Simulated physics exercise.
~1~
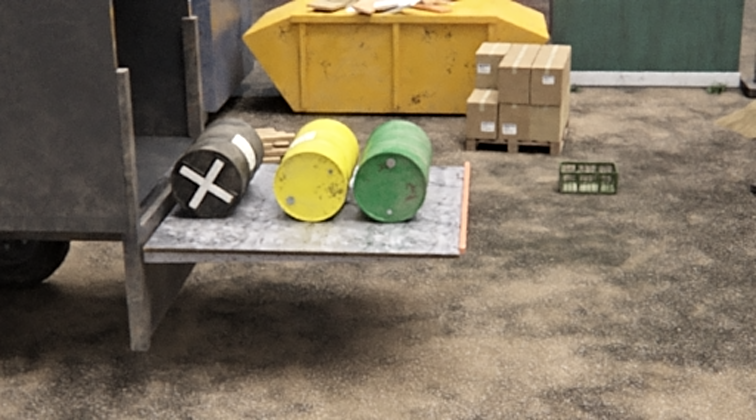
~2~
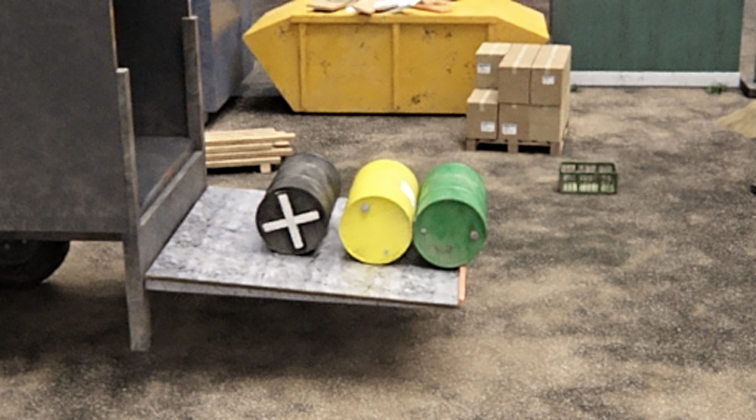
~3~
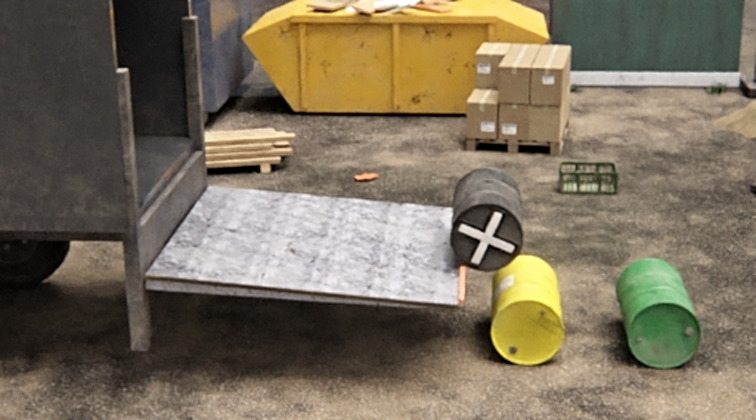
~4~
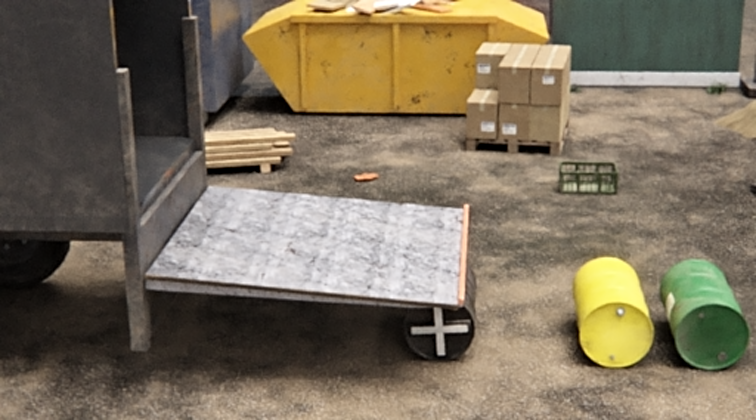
A tail-lift holding three drums lowered and tipped outwards, and they rolled right over its edge, green first, then yellow, then the white-crossed black one, which ended up beneath the edge while the coloured two lay farther right on the ground.
